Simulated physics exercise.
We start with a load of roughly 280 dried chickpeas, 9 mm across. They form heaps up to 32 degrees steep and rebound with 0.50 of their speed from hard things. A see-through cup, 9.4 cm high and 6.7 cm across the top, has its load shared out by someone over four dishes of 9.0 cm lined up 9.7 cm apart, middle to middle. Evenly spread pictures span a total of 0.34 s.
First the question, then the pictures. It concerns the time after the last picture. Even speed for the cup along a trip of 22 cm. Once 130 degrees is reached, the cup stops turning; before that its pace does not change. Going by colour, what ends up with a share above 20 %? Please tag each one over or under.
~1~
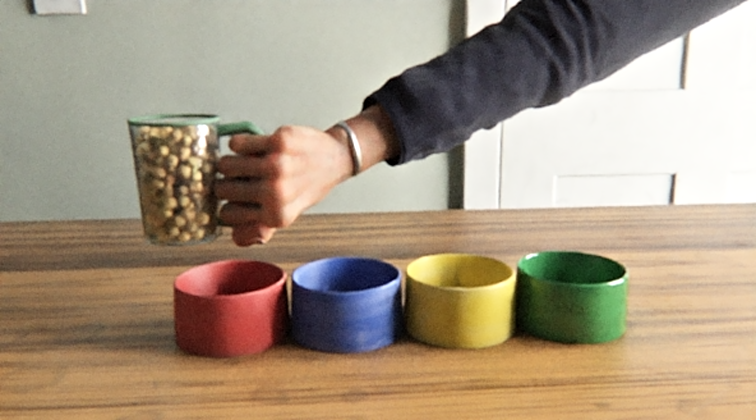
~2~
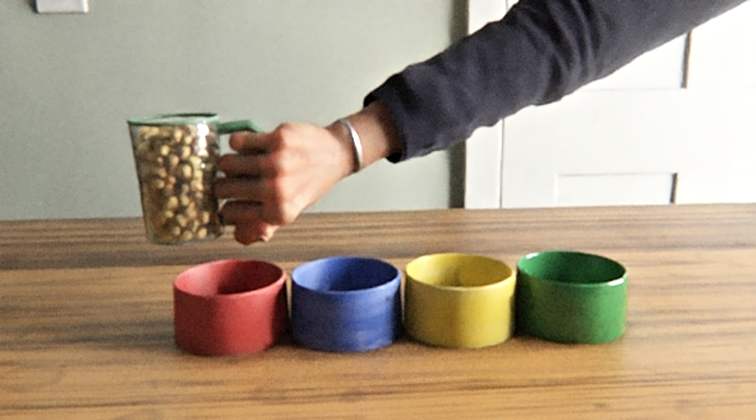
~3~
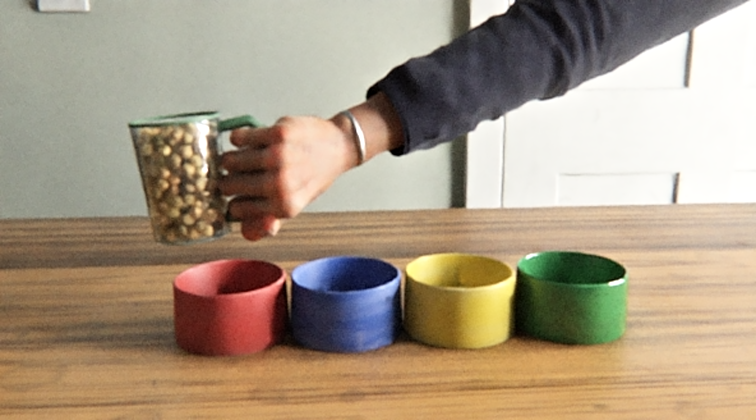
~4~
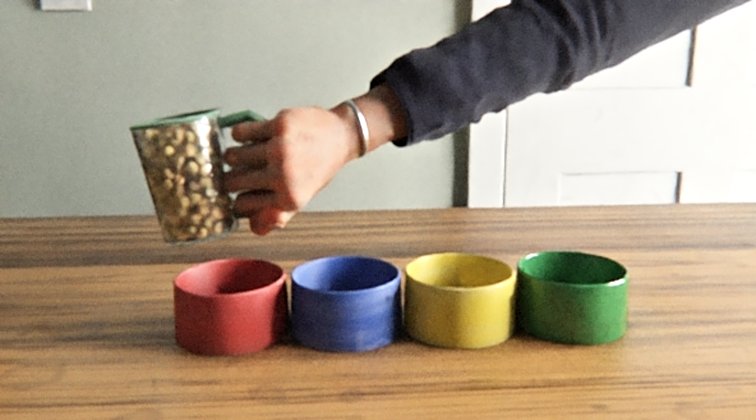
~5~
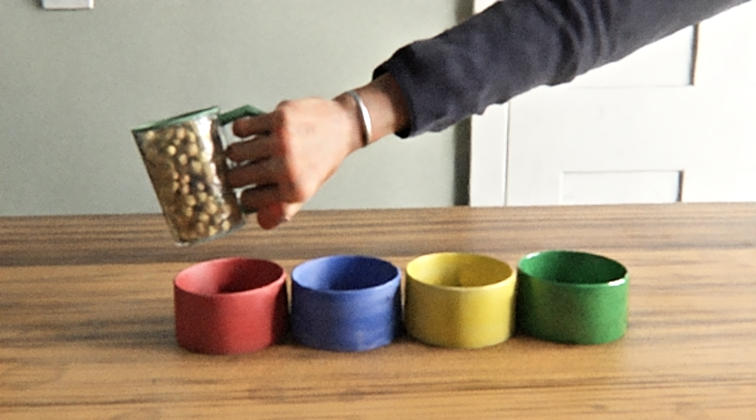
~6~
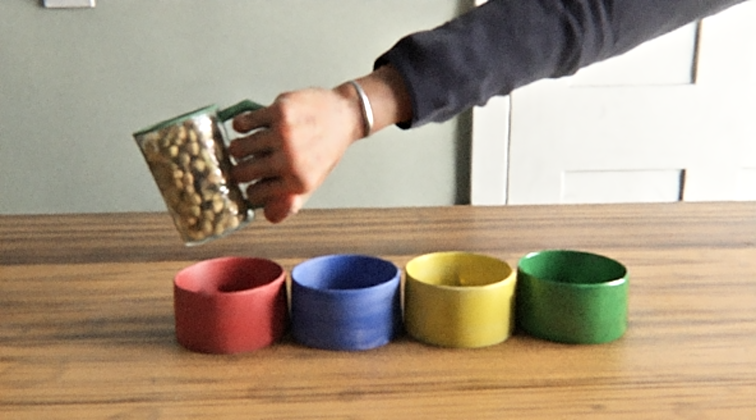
Red dish - over; blue dish - under; green dish - under; yellow dish - under; counter - under.
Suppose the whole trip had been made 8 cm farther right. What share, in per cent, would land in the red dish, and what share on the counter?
The red one would get 0 and the counter 0.
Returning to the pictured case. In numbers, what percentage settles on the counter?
Estimate: Around 5 %.
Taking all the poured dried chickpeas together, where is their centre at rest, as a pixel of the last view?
Resting centre estimate: Around (241, 302).
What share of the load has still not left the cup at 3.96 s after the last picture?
I'd say close to 0 per cent.
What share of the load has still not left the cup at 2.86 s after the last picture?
Somewhere near 0 per cent of the load.
Then, 1.72 s after the last picture, tilt 124 degrees; cup holds 35 %, red 65 %.
Then, 2.86 s after the last picture, tilt 130 degrees; cup holds 0 %, red 95 %.
Then, 3.96 s after the last picture, tilt 130 degrees; cup holds 0 %, red 95 %.
In the end, red 95 %, blue 0 %, green 0 %, yellow 0 %, counter 5 %.
